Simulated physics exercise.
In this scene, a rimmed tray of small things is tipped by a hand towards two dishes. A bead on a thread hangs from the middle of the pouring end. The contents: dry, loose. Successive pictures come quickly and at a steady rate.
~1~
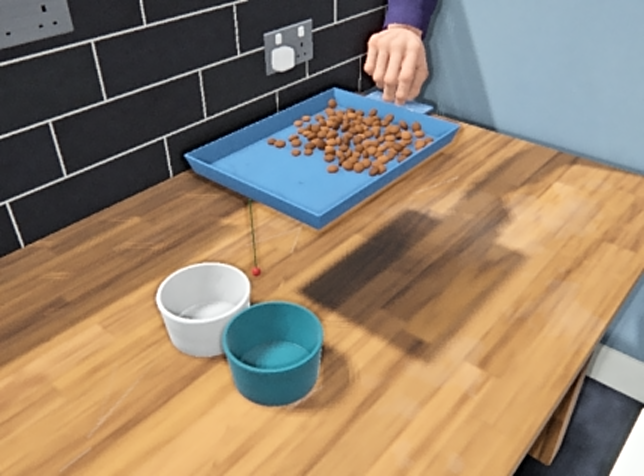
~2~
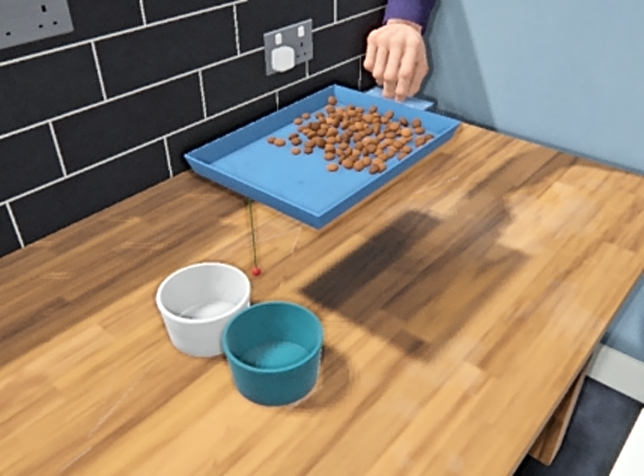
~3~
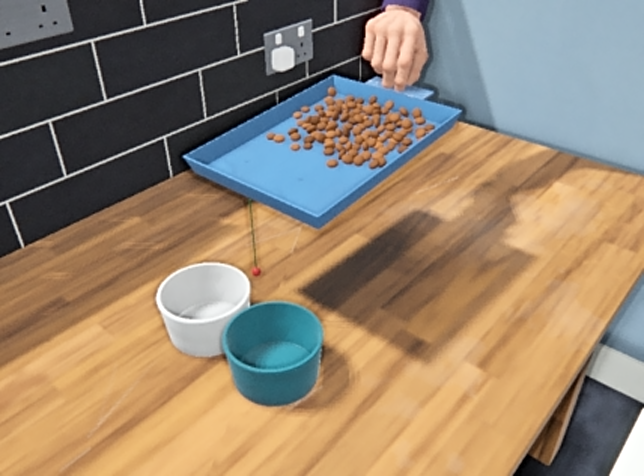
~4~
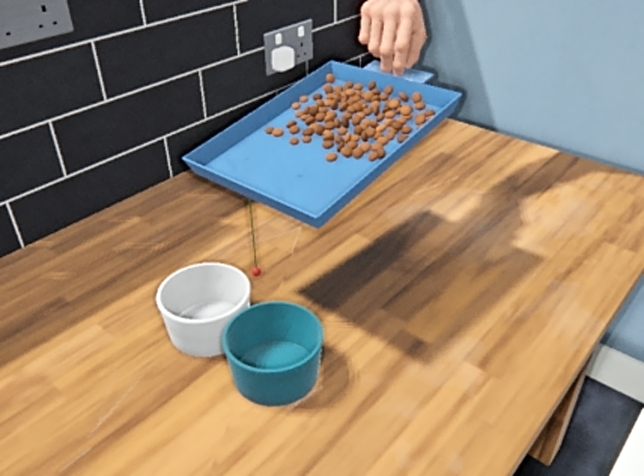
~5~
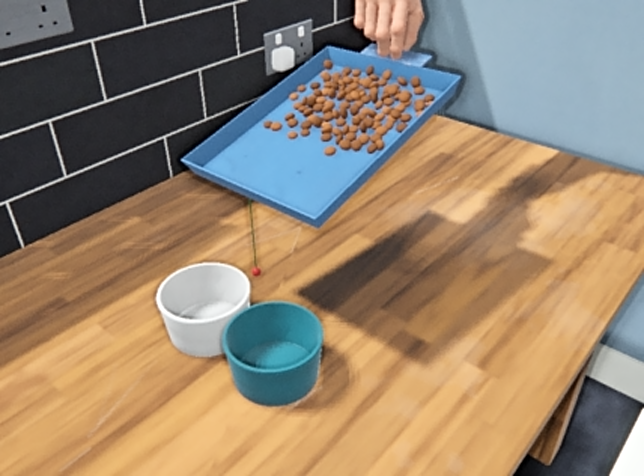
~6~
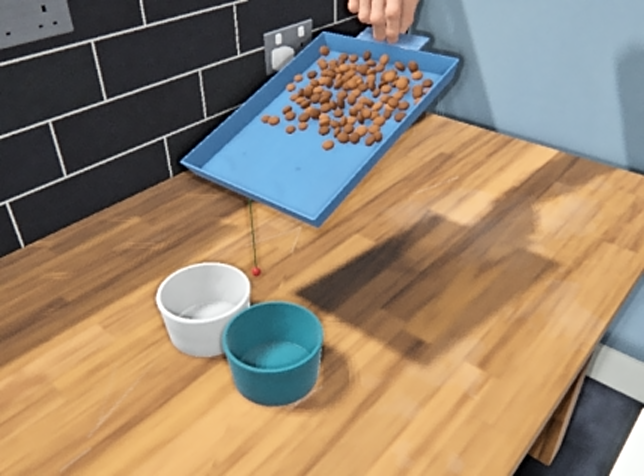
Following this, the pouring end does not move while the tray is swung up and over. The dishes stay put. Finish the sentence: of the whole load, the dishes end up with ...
... more than half.
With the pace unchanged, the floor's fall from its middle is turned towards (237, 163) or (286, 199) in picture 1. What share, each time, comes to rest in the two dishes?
I'd say some 10 in a hundred at first, then 80 in a hundred.
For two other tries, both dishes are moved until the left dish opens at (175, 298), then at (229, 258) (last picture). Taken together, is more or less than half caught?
Earlier try a majority share, later try a minority share.
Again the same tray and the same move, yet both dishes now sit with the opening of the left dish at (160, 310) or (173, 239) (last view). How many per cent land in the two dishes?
In order, 40 % and 20 %.
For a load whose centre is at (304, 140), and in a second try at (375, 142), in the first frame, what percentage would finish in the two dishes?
Respectively 80 and 70 in a hundred.
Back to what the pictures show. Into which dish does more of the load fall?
That one is the leftward one.
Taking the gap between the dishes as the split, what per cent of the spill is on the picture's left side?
I'd guess close to 90 %.
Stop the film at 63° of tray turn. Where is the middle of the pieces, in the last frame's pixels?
Somewhere about (236, 184).
Just after the last frame, tray tipped steeply; almost all on the tray; about a tenth in the air.
A moment on, tray tipped past a quarter turn; roughly a quarter on the tray; about a tenth in the right dish; roughly a quarter in the left dish; roughly a quarter outside both; about a tenth in the air.
Further on, tray tipped past a quarter turn; roughly a quarter in the right dish; roughly half in the left dish; roughly a third outside both.
When it is over, tray tipped past a quarter turn; roughly a quarter in the right dish; roughly half in the left dish; roughly a third outside both.
